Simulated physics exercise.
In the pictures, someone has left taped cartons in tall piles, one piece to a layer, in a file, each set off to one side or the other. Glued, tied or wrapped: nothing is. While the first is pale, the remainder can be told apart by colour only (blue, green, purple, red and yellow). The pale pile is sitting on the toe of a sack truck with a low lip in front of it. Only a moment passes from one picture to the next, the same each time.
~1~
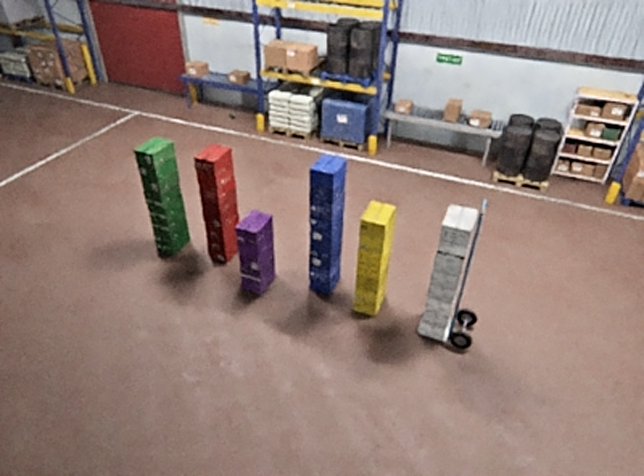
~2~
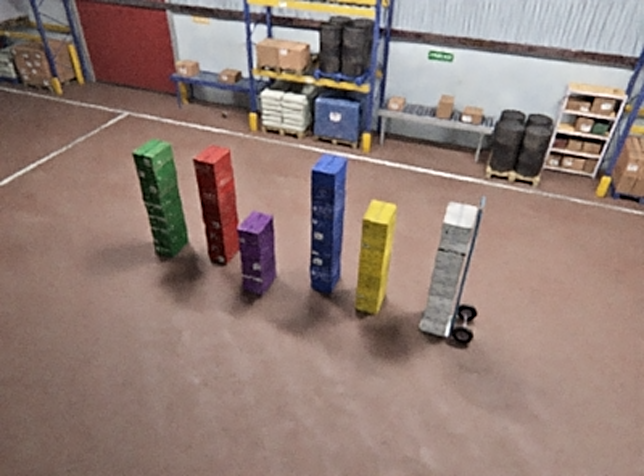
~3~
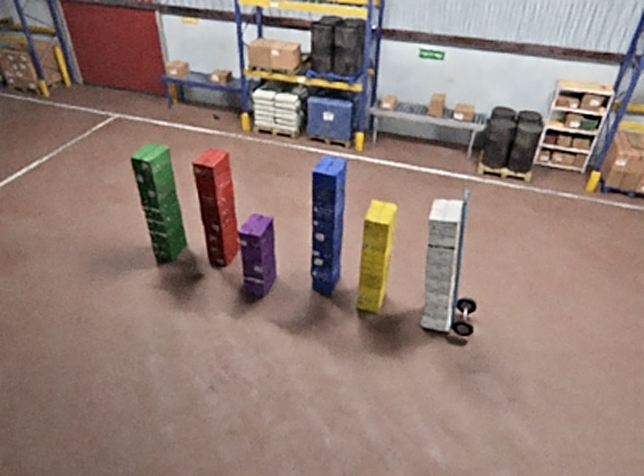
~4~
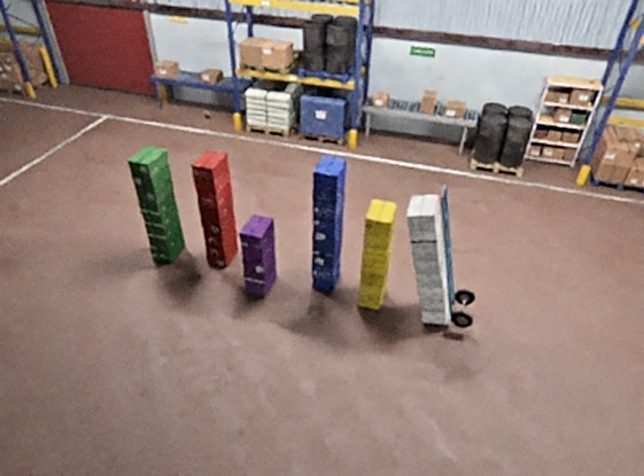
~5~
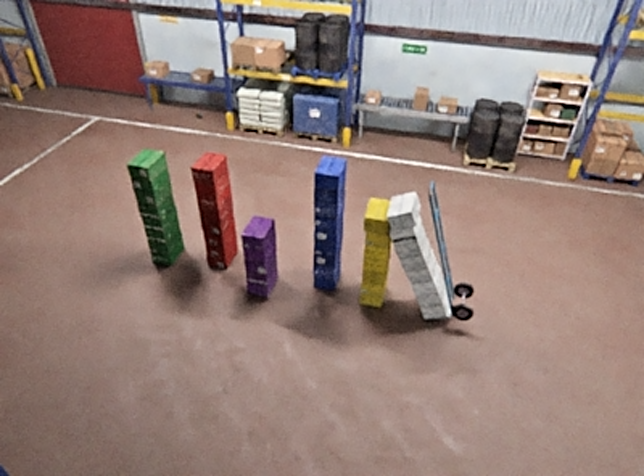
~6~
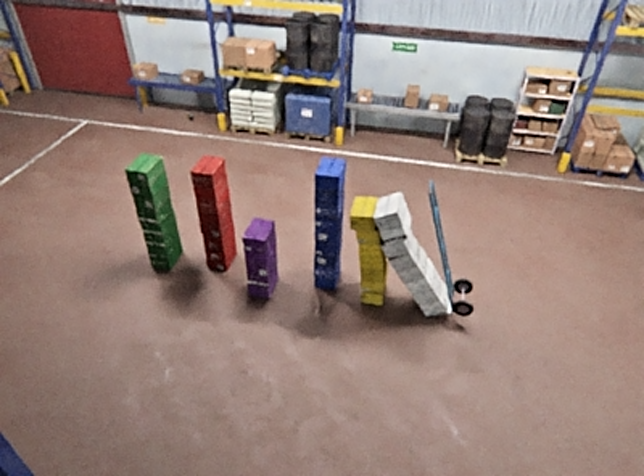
The clip shows coloured stacks of cartons on a warehouse floor as a pale stack on a sack truck leans left, separates from the truck's upright frame, and meets the yellow stack, whose upper part shifts left.
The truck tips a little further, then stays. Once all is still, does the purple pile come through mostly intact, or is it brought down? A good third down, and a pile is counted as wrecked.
It is brought down.
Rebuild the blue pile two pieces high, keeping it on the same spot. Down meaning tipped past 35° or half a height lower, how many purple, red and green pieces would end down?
Final down tally: Purple = 3; red = 0; green = 0.
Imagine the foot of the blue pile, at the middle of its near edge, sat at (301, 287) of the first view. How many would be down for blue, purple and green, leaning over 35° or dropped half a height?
Colour by colour, I'd say blue 8, purple 5 and green 8.
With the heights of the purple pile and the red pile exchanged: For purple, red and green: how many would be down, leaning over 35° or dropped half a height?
The result reads purple 8, then red 5, then green 7.
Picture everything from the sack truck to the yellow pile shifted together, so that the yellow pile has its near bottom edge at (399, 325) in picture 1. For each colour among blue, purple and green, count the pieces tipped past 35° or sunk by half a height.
At the finish the down count reads blue 9, then purple 0, then green 7.
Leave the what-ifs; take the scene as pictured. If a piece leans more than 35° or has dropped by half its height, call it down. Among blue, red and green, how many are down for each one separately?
Counting by colour, you get blue at 8, red at 8, and green at 8 down by the end.
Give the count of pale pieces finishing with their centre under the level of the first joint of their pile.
Count = 2.
Shortly afterwards, 8 of the pale pile down; none of the 5 purple cartons down (0 of 37 in all colours); top purple carton unmoved; top yellow carton tilted clearly.
Next, 8 of the pale pile down; none of the 5 purple cartons down (14 of 37 in all colours); top purple carton tilted a little; top blue carton tilted well over, some two heights lower.
Some moments later, 8 of the pale pile down; 5 of the 5 purple cartons down (20 of 37 in all colours); top purple carton on its side; top blue carton upside down.
Afterwards, 8 of the pale pile down; 5 of the 5 purple cartons down (35 of 37 in all colours); top purple carton on its side; top blue carton upside down.
In the end, 8 of the pale pile down; 5 of the 5 purple cartons down (35 of 37 in all colours); top purple carton on its side; top blue carton upside down. From the last view, middles, top purple carton near (178, 270), top blue carton near (239, 196).
